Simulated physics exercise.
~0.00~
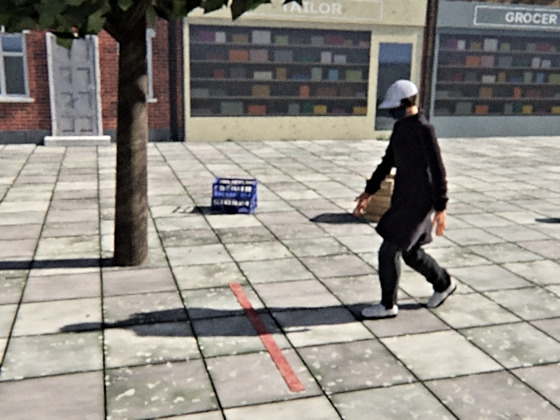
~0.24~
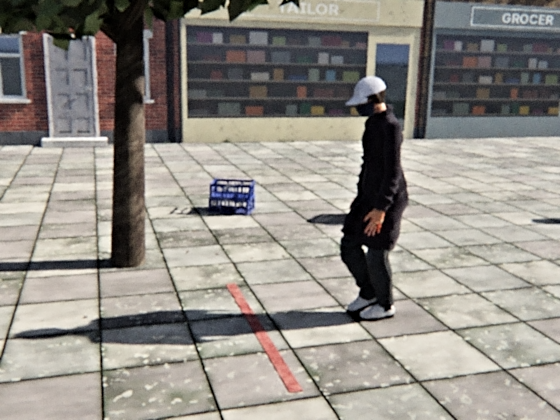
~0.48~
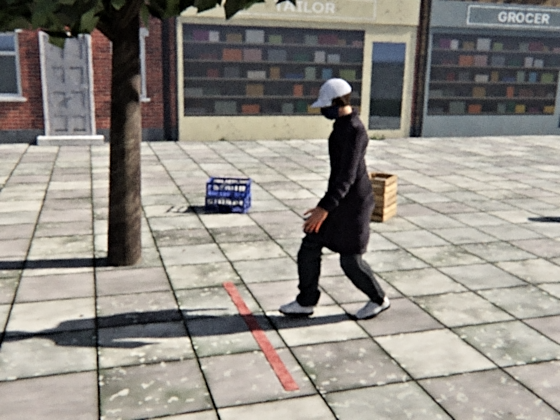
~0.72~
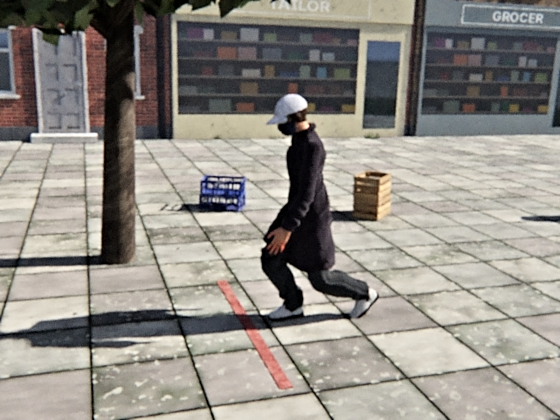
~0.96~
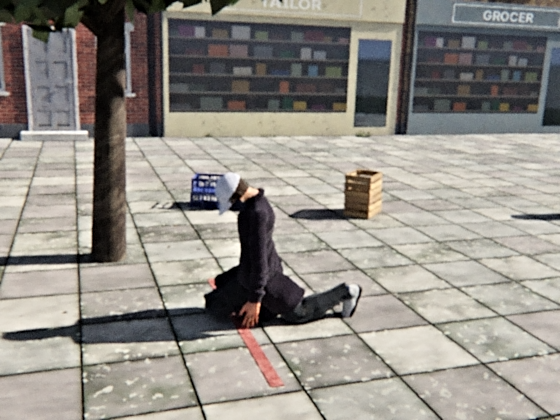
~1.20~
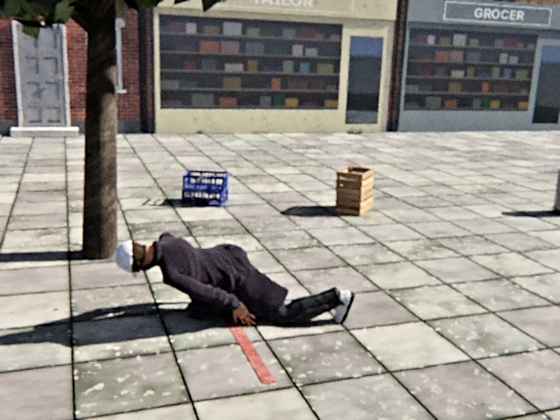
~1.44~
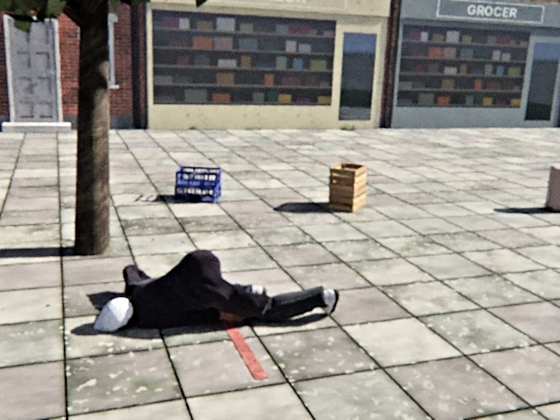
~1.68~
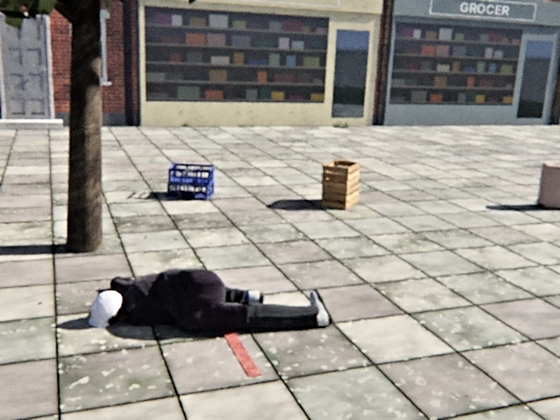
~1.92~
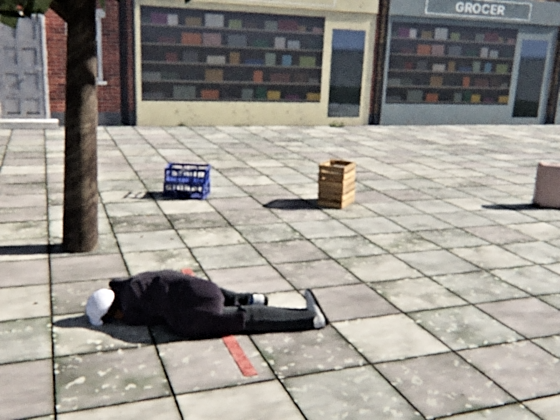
A walker in a white cap heads left, crumples, and ends lying across the red strip.
